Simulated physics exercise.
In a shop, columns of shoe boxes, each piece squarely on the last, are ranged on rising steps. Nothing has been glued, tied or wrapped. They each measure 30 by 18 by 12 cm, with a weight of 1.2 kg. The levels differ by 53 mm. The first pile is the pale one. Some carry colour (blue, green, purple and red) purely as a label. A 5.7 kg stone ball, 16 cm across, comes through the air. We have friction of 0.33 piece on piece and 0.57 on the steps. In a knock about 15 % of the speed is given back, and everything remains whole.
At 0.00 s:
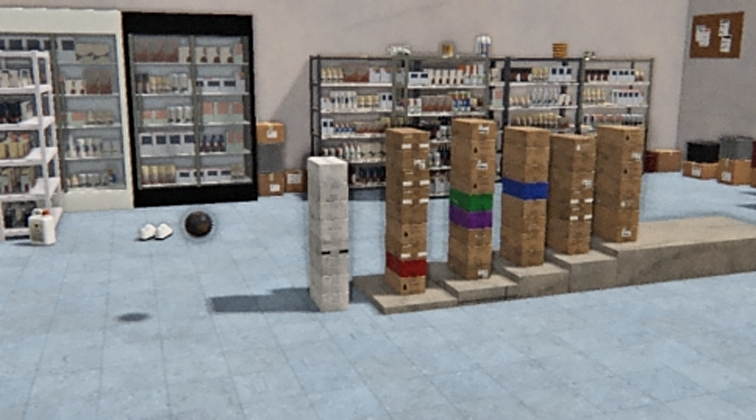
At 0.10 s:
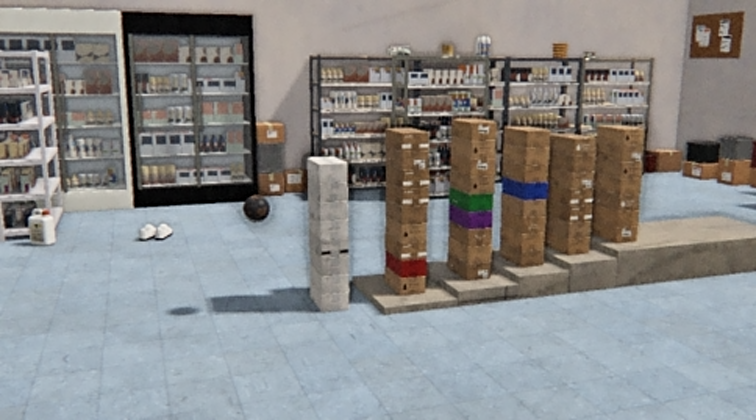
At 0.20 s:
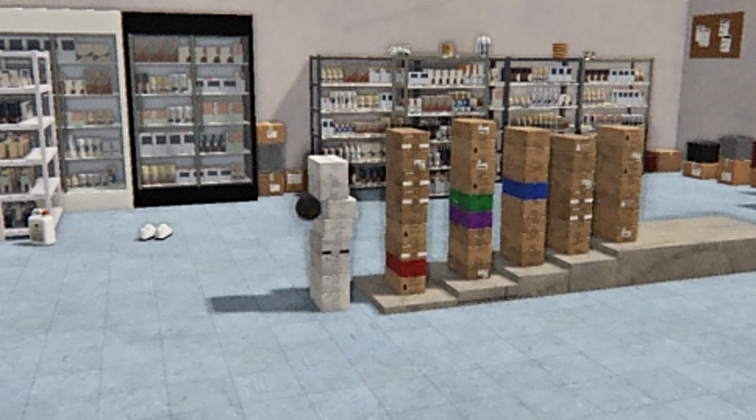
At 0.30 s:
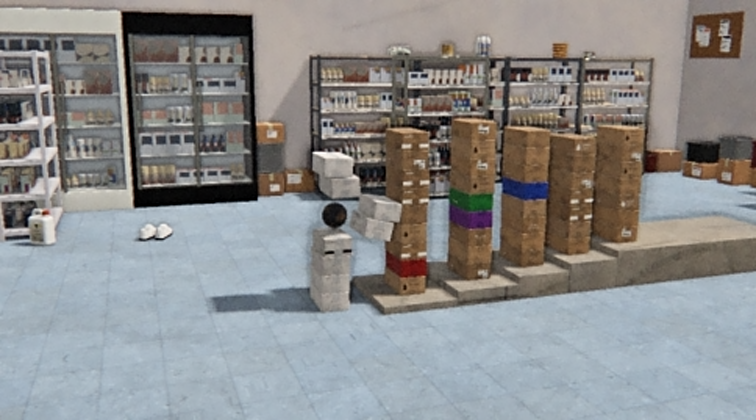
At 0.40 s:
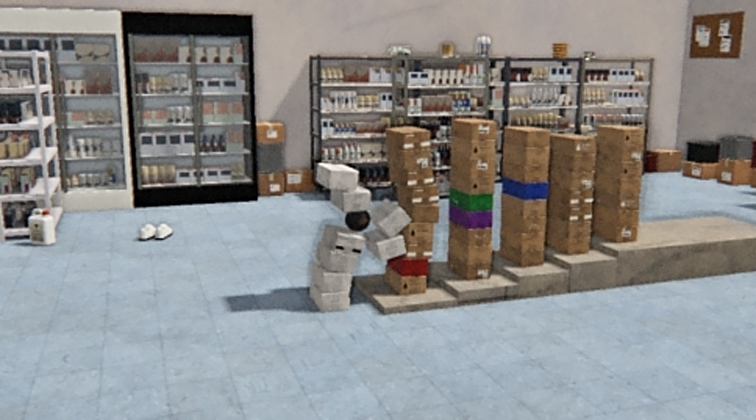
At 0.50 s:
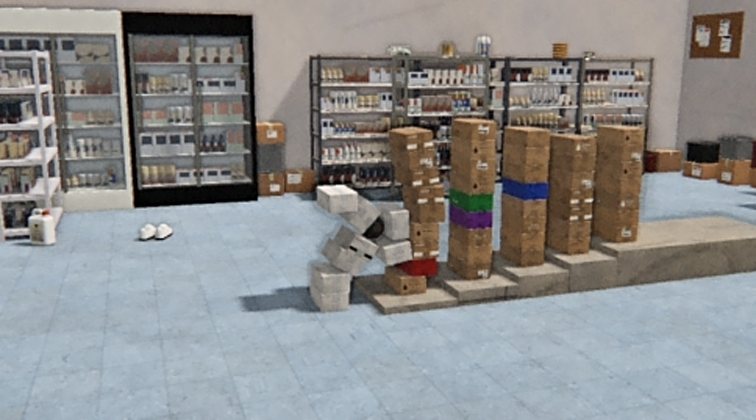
In a storeroom with stocked shelves, a dark ball flies in from the left toward a pale column of boxes beside several brown columns on rising steps. It strikes the pale column, scattering its upper boxes rightward, then pushes in among them as the nearest brown column shifts and its red box slides right.
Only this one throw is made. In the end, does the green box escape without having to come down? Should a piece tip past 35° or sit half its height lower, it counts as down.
No.
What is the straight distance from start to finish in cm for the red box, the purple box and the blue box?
Net displacement: Red = 20 cm, purple = 40 cm, blue = 55 cm.
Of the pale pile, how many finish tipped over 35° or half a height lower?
That makes 6 in all.
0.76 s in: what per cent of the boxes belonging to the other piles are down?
0 per cent at that moment.
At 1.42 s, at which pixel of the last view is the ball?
Roughly (379, 276).
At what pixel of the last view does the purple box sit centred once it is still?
At about (521, 230).
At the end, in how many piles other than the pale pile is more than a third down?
Counted up, you get 5.
Around 0.76 s, 6 of the pale pile down; none of the 40 other boxes down, 10 disturbed; green box unmoved; red box tipped 19°.
Around 1.42 s, 6 of the pale pile down; 8 of the 40 other boxes down; green box tipped 18°; red box tipped 50°, 6 cm lower.
Around 2.10 s, 6 of the pale pile down; 22 of the 40 other boxes down; green box tipped 41°, 16 cm lower; red box tipped 50°, 6 cm lower.
Around 2.64 s, 6 of the pale pile down; 33 of the 40 other boxes down; green box tipped 43°, 16 cm lower; red box tipped 51°, 6 cm lower.
Finally (3.8 s), 6 of the pale pile down; 33 of the 40 other boxes down; green box tipped 43°, 16 cm lower; red box tipped 51°, 6 cm lower; purple box tipped 43°, 13 cm lower. Seen by the last camera, middles, green box near (531, 217), red box near (428, 269).
